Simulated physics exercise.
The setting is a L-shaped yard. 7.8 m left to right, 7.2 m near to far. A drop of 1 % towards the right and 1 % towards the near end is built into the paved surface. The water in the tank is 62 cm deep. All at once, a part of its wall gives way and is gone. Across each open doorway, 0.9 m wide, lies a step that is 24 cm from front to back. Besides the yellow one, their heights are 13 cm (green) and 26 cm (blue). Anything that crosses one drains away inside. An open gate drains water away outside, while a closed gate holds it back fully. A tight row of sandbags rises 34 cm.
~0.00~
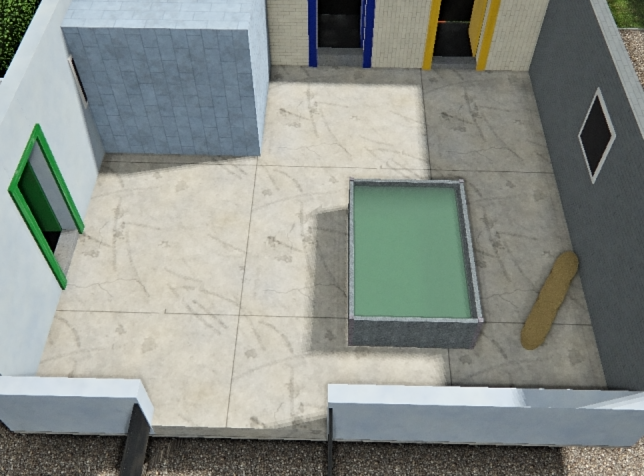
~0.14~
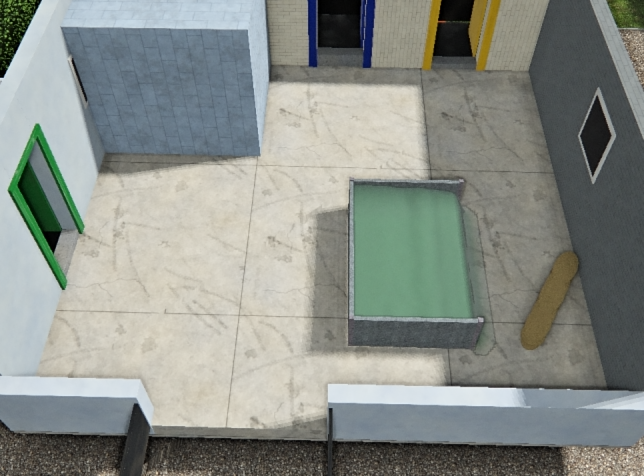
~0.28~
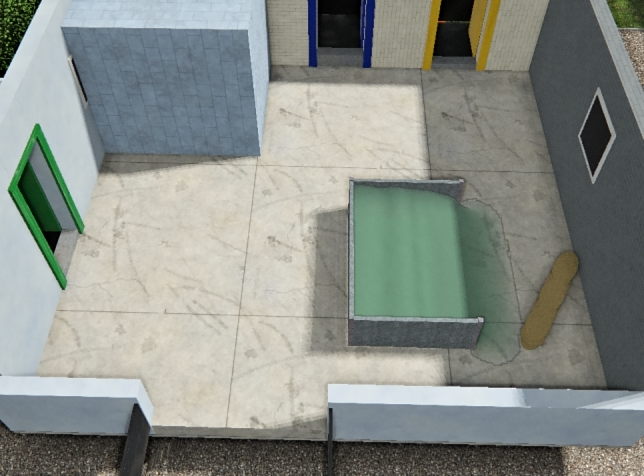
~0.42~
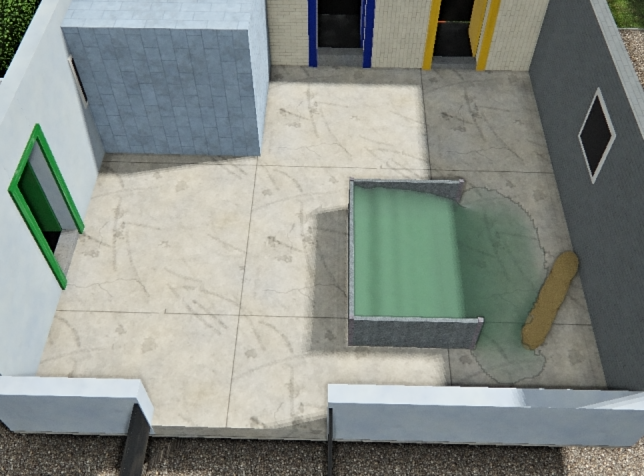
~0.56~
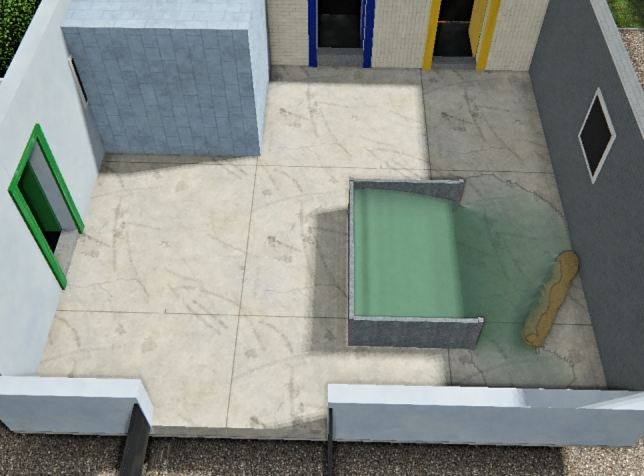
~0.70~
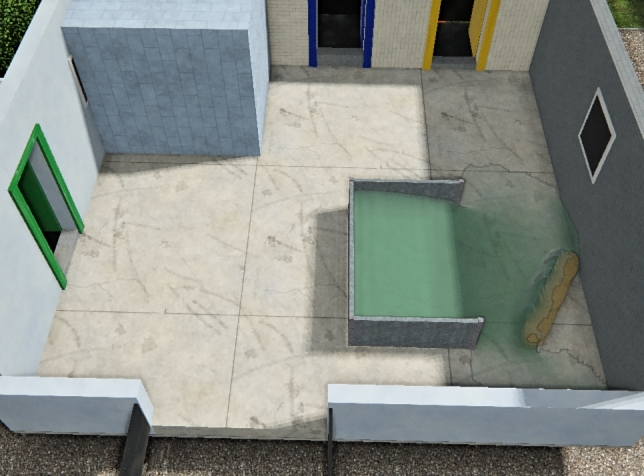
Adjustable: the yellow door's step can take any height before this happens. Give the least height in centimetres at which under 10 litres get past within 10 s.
20 cm.
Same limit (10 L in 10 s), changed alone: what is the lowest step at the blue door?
I'd raise blue to close to 5.0 cm.
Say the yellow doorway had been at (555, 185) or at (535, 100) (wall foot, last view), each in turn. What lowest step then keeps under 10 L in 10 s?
In turn: About 22 cm, about 16 cm.
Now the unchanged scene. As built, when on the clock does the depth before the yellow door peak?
Crest at t of about 2.8 s.
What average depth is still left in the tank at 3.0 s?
I'd put it near 14 cm.
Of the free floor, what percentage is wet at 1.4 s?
Roughly 20 percent of the floor.
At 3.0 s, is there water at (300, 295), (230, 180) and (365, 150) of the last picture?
I'd mark them spared by the flood, spared by the flood and spared by the flood, respectively.
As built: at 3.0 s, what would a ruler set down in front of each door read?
Depth at green 0 cm, at blue 0 cm, at yellow 23 cm.
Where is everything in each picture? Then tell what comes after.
Still water, 62 cm deep, in the tank at (410, 248); the yellow door at (461, 25) is dry, in the first frame.
Water pours out at (463, 264) and has run 0.3 m, to (488, 345); about 8 cm deep outside, 62 cm at the back, in the second frame.
Water pours out at (462, 266) and has run 0.7 m, to (517, 342); about 11 cm deep outside, 62 cm at the back, in the third frame.
The gap is at (462, 267), the front 1.2 m out at (544, 286); the back of the tank holds 57 cm, in the fourth frame.
The front is at (573, 261), 1.8 m from the gap at (462, 267); 4.6 m2 of floor is wet, 53 cm left at the back, in the fifth frame.
The gap is at (462, 268), the front 1.8 m out at (557, 194); the back of the tank holds 52 cm; 3.0 m in a straight line remain to the yellow door at (461, 25), in the sixth frame.
After 1.4 s water covers 20 % of the floor, deepest (50 cm) near (567, 237); it has not reached the yellow door.
After 3.0 s water covers 40 % of the floor, deepest (34 cm) near (527, 76); 23 cm at the yellow door, 14 litres in over its 12 cm step.
After 10.0 s water covers 85 % of the floor, deepest (11 cm) near (340, 413); 4 cm at the yellow door, 67 litres in over its 12 cm step.
At the yellow door as built, the water arrived by 2.4 s and peaked near 23 cm at 2.8 s.
With a step of 17.5 cm, 19 litres would have come in within the 10 s; with 24 cm, 1 litre. So under 10 litres takes about 20 cm.
